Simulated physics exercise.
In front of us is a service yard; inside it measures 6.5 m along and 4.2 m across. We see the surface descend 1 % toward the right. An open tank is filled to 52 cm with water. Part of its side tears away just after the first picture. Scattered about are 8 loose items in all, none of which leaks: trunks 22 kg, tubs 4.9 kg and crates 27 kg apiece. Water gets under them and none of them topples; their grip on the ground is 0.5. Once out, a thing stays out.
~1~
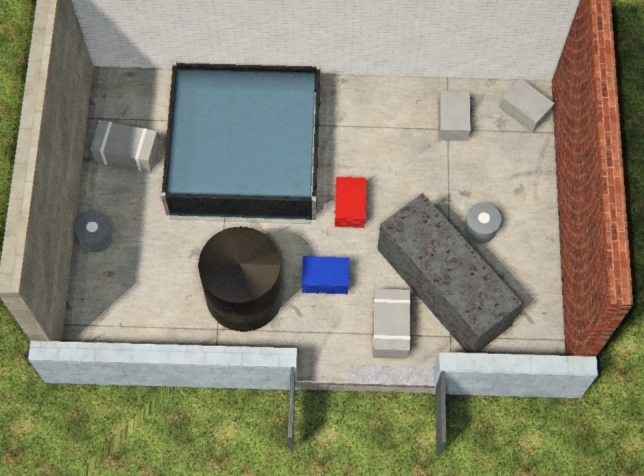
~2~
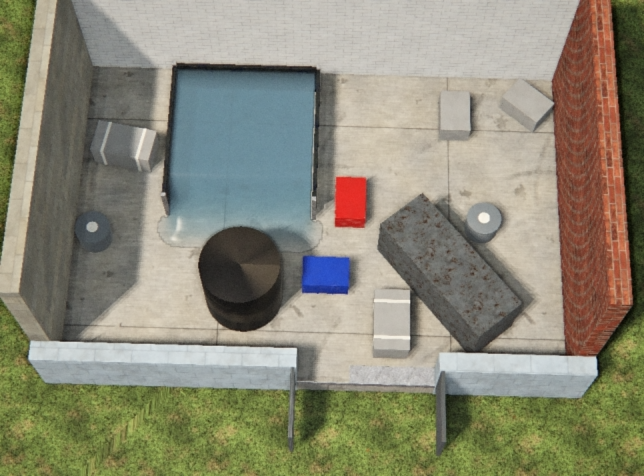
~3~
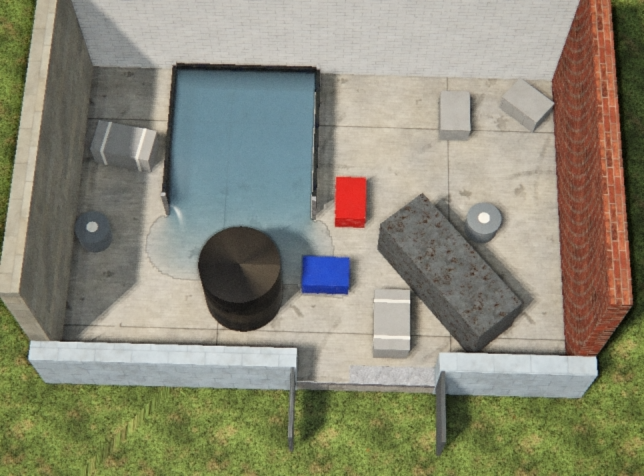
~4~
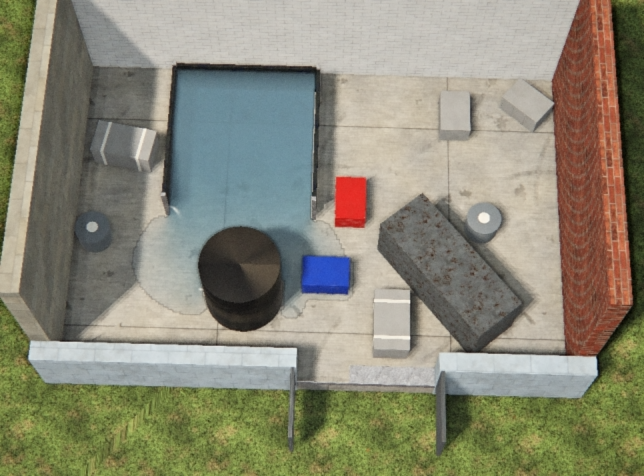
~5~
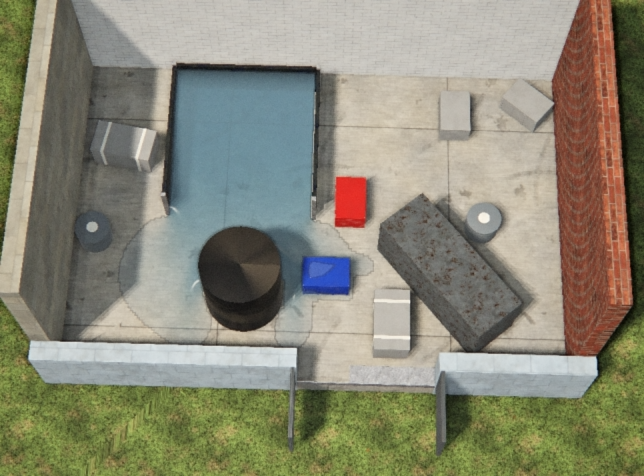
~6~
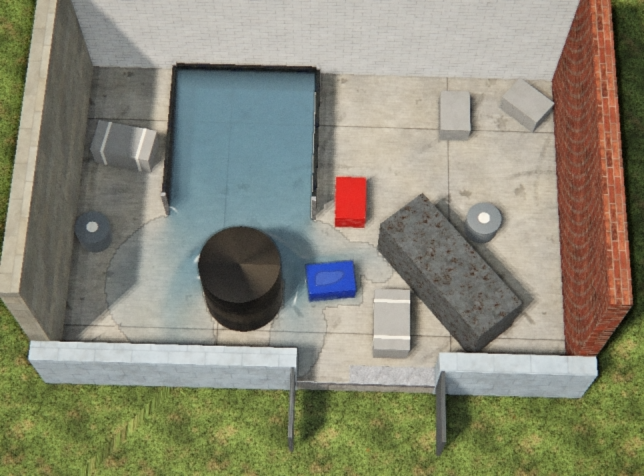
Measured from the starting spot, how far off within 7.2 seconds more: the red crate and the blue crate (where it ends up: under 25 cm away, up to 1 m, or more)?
My answer is that the red crate stays roughly where it started and the blue crate ends well clear of its start.
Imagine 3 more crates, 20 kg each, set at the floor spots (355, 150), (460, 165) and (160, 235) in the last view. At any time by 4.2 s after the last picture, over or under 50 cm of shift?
Respectively: Smaller, smaller, greater.
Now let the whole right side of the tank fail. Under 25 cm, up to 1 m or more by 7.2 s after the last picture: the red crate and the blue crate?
If so, the red crate is washed away, the blue crate remains in place.
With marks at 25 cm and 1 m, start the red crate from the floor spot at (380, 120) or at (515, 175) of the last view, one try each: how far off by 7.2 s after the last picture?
From the first spot it does not really budge, and from the second it does not really budge.
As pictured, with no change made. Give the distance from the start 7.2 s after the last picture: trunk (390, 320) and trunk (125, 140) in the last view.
Lab note - net shifts in order: 60 cm; 50 cm.
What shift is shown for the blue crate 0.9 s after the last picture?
Around 100 centimetres.
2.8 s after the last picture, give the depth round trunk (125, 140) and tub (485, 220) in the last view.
I'd put it at 5 cm and 0 cm respectively.
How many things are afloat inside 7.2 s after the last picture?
Total: 3.
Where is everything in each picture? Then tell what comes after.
In the first picture, the red crate at (350, 197), on the bottom; the blue crate at (326, 271) rests on the ground; water covers 3.7 m2; 0 of 8 have shifted.
In the second picture, the red crate at (350, 197) rests on the ground; the blue crate at (326, 271), on the bottom; water covers 4.6 m2; 0 of 8 have shifted.
In the third picture, the red crate at (350, 197), on the bottom; the blue crate at (326, 271) rests on the ground; water covers 5.5 m2; 0 of 8 have shifted.
In the fourth picture, the red crate at (350, 197), on the bottom; the blue crate at (326, 271), on the bottom; water covers 6.2 m2; 0 of 8 have shifted.
In the fifth picture, the red crate at (350, 197) rests on the ground; the blue crate at (326, 272), on the bottom; water covers 7.2 m2; 0 of 8 have shifted.
In the sixth picture, the red crate at (350, 197), on the bottom; the blue crate at (331, 277), on the bottom, 11 cm from its start; water covers 8.2 m2; 1 of 8 have shifted.
Then, 0.9 s after the last picture the red crate is near (350, 197), 0.0 m from its start, aground; the blue crate is near (378, 325), 1.0 m from its start, aground; 0 of 8 are out; 0 afloat.
Then, 2.8 s after the last picture the red crate is near (350, 197), 0.0 m from its start, aground; the blue crate has gone out; 1 of 8 are out; 2 afloat.
Then, 4.8 s after the last picture the red crate is near (350, 197), 0.0 m from its start, aground; the blue crate has gone out; 1 of 8 are out; 3 afloat.
Then, 7.2 s after the last picture the red crate is near (350, 197), 0.0 m from its start, aground; the blue crate has gone out; 1 of 8 are out; 3 afloat.
